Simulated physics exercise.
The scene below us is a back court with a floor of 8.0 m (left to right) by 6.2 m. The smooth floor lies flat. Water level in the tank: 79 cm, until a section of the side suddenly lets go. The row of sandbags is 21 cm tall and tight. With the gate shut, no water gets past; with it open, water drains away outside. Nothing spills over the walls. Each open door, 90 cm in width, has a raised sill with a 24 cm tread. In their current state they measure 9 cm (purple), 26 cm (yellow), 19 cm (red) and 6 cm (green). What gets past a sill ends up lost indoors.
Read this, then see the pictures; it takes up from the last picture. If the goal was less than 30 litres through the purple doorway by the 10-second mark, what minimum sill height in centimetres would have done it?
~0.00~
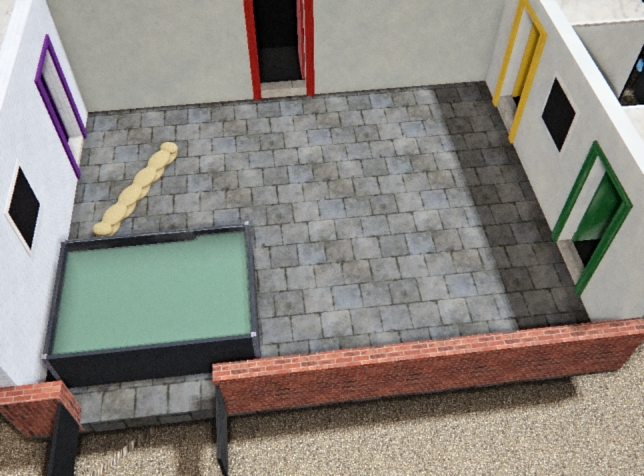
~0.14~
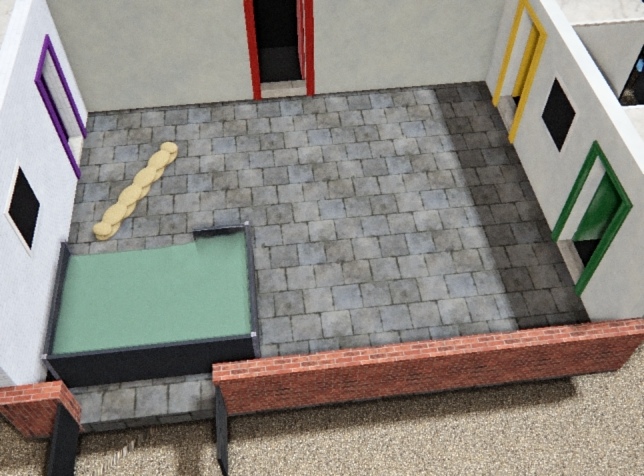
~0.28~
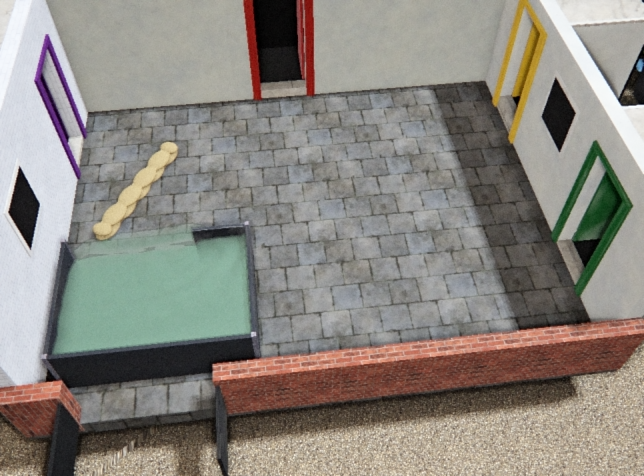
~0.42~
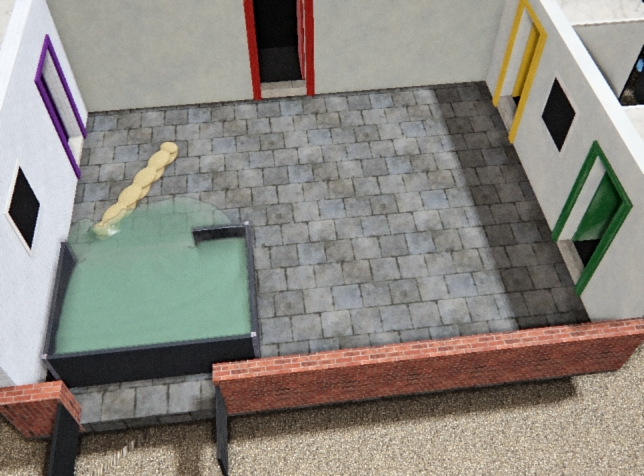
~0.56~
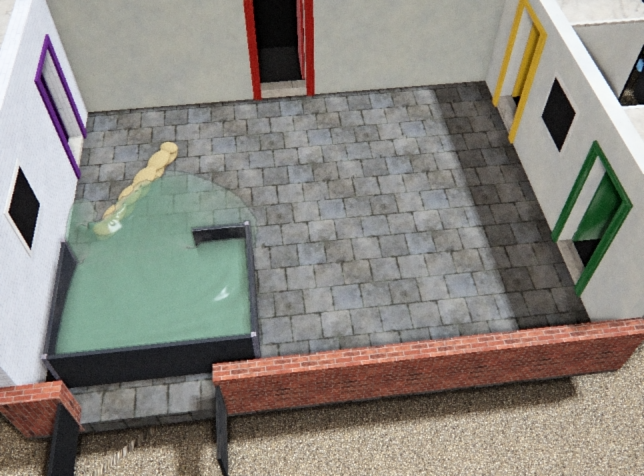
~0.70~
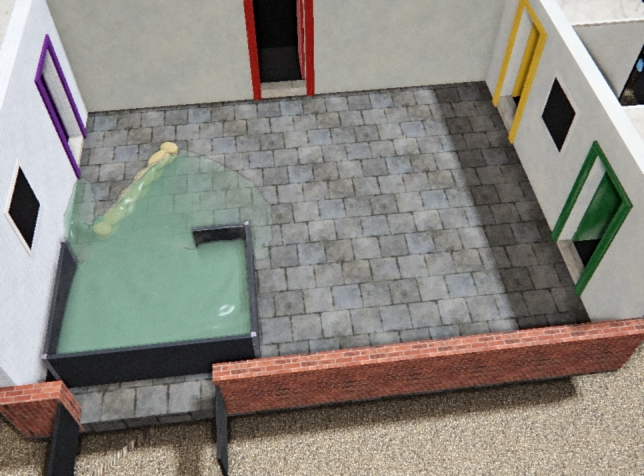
A sill of about 12 cm would have done it.
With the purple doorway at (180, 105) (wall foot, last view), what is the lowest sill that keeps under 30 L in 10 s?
20 cm.
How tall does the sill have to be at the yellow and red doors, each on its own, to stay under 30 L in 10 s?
Roughly 20 cm for the yellow door and roughly 21 cm for the red door.
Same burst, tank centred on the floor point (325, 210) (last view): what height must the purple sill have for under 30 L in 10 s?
Close to 21 cm would do it.
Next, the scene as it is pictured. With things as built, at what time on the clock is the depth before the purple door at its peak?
Crest at t of about 5.0 s.
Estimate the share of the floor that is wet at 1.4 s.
Near 30 per cent of the open floor.
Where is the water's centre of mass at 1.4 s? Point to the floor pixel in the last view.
Around (162, 263).
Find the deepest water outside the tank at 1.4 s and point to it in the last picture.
(113, 241).
After 1.4 s water covers 30 % of the floor, deepest (50 cm) near (113, 241); 5 cm at the purple door, 0 litres in over its 9 cm sill.
After 3.0 s water covers 45 % of the floor, deepest (32 cm) near (98, 113); 9 cm at the purple door, 4 litres in over its 9 cm sill.
After 10.0 s water covers 95 % of the floor, deepest (16 cm) near (575, 351); 7 cm at the purple door, 62 litres in over its 9 cm sill.
At the purple door as built, the water arrived by 0.9 s and peaked near 17 cm at 5.0 s.
With a sill of 10 cm, 51 litres would have come in within the 10 s; with 13.5 cm, 20 litres. So under 30 litres takes about 12 cm.
